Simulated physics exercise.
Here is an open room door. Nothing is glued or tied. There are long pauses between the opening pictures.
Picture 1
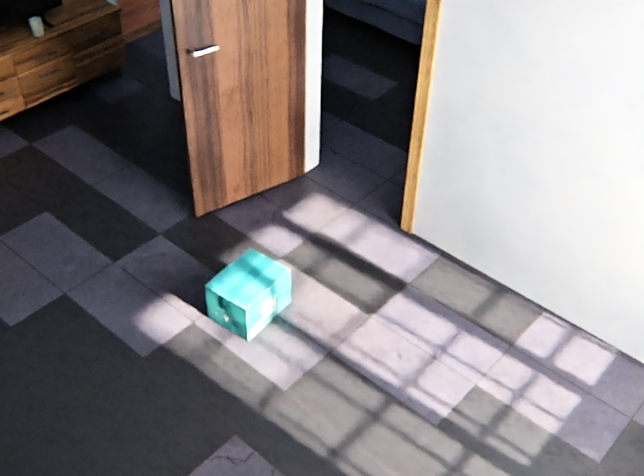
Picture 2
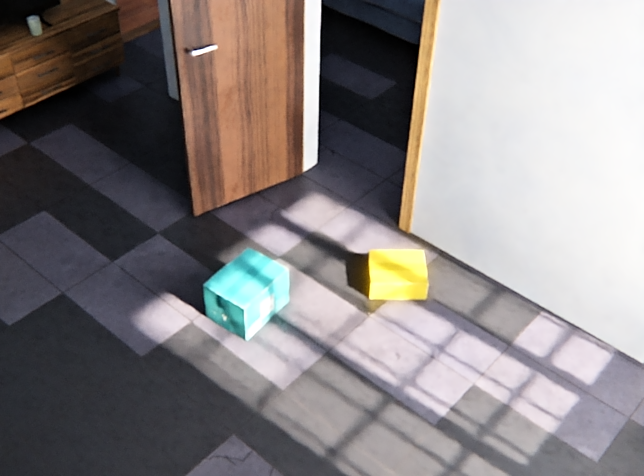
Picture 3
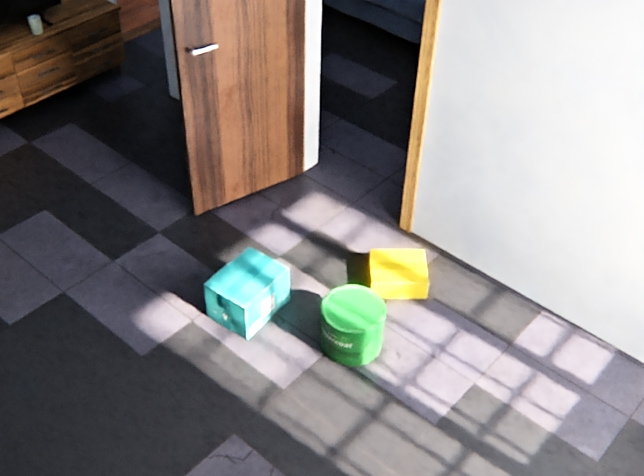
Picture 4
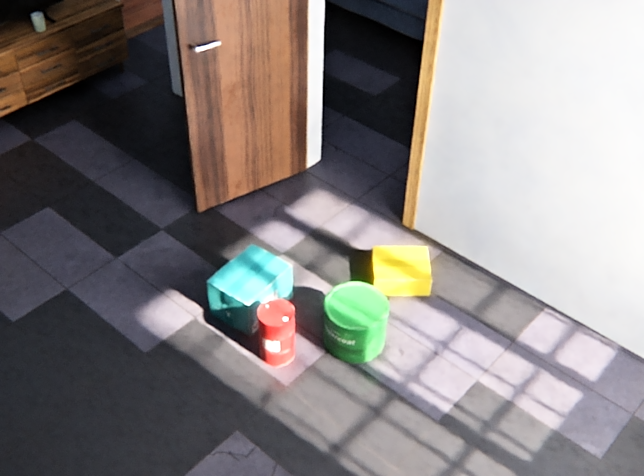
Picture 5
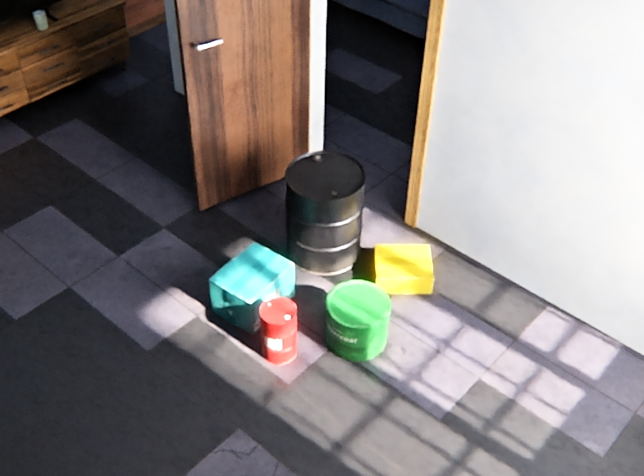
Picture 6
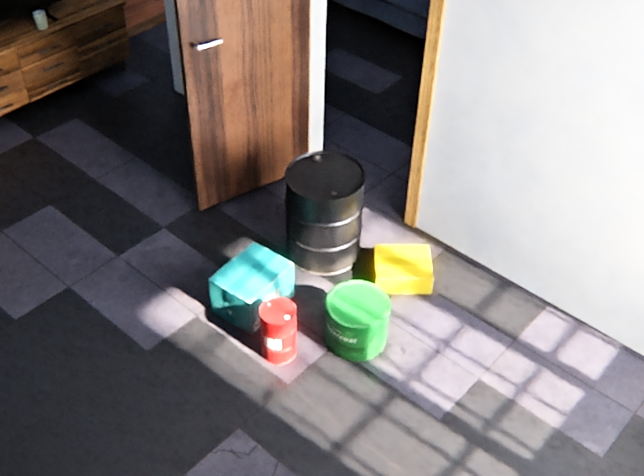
A room with a dark, patchwork tiled floor is seen from above, with a wide-open wooden door, a pale wall at right and a wooden cabinet at upper left. A turquoise parcel sits in window-patterned sunlight near the centre. A yellow parcel appears to its right, then a green pail between them, a red canister in front and a black drum behind, while the door stays still and the view shifts very slightly.
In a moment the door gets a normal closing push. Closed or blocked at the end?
It is blocked.
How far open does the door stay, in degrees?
About 60°.
Then, 0.40 s after the last picture, door 97° open.
Then, 0.70 s after the last picture, door 85° open.
Then, 0.90 s after the last picture, door 74° open.
Then, 1.20 s after the last picture, door 58° open.
At rest, door 58° open; all 5 in place. Seen from the same camera at the end, black drum near (325, 214).
